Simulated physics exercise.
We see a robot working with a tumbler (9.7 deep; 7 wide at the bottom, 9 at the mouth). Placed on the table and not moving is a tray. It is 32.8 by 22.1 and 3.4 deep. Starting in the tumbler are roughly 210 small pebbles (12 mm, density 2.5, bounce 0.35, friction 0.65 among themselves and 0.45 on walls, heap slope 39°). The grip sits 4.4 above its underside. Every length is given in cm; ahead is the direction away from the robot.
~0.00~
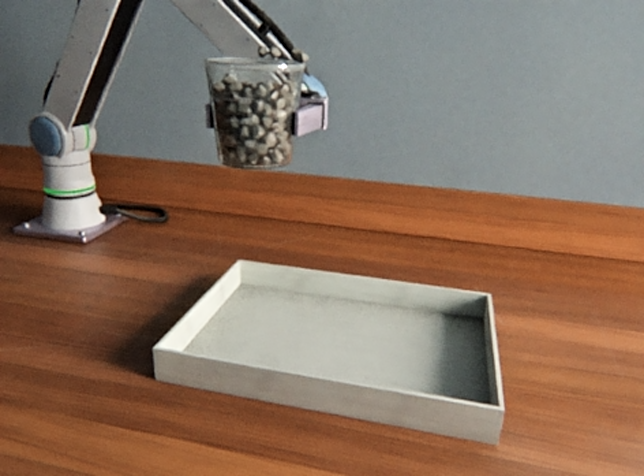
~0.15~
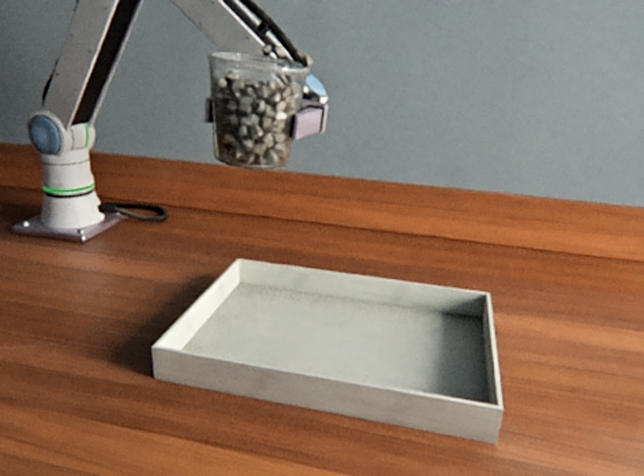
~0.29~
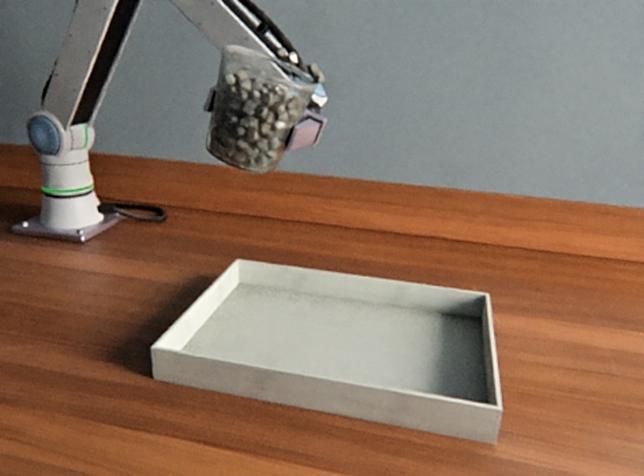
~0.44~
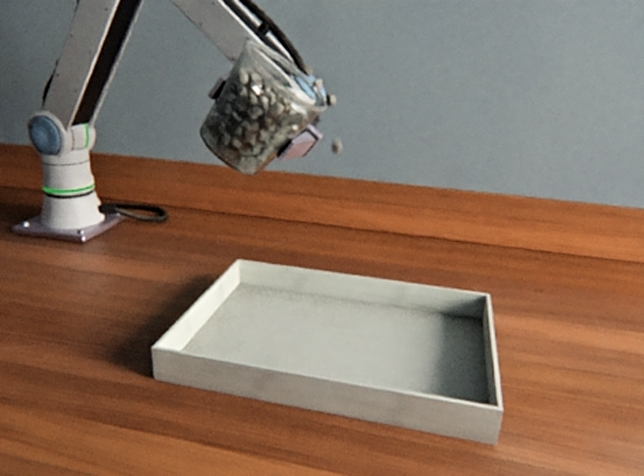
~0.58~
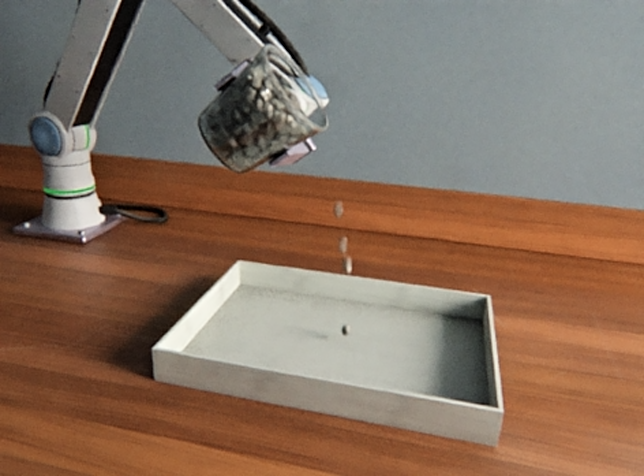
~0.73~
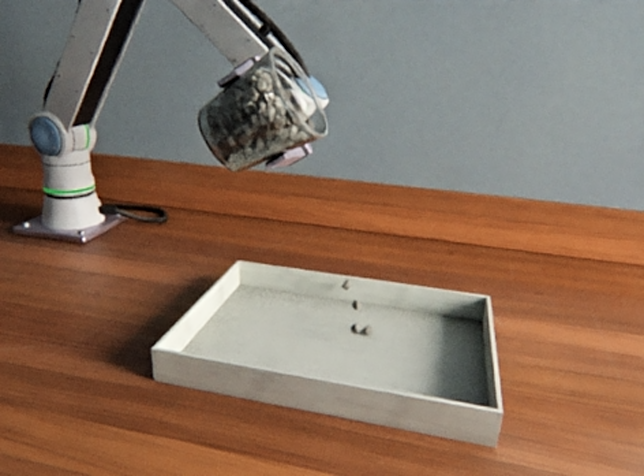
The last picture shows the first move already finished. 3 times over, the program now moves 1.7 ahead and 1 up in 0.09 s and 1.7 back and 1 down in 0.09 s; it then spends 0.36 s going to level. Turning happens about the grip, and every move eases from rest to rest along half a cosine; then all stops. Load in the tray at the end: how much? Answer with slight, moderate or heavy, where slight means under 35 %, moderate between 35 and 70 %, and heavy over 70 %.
Slight, under 35 %.
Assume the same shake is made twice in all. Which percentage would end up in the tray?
In that case it would be near 10 percent.
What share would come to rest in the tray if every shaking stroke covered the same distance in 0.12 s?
Estimate for that case: 5 %.
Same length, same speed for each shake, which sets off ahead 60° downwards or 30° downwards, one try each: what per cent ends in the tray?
About 0 and 0 per cent.
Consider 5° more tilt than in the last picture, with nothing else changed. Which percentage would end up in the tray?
Then about 25 per cent.
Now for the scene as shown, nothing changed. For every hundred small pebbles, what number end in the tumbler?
End share: Around 85 per cent.
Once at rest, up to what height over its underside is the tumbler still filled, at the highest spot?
9.5 cm.
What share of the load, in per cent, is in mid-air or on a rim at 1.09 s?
I'd put it near 4 per cent.
By 1.09 s, tilted 57° forward, highest piece 28 above the table; 199 in the tumbler, 5 in the tray, 8 in flight or on a rim.
By 1.45 s, tilted 29° forward, highest piece 29 above the table; 185 in the tumbler, 23 in the tray, 4 in flight or on a rim.
By 1.83 s, level, highest piece 30 above the table; 185 in the tumbler, 27 in the tray.
By 2.88 s, level, highest piece 30 above the table; 185 in the tumbler, 27 in the tray.
Final count, 185 in the tumbler, 27 in the tray. That is 13 % in the tray.
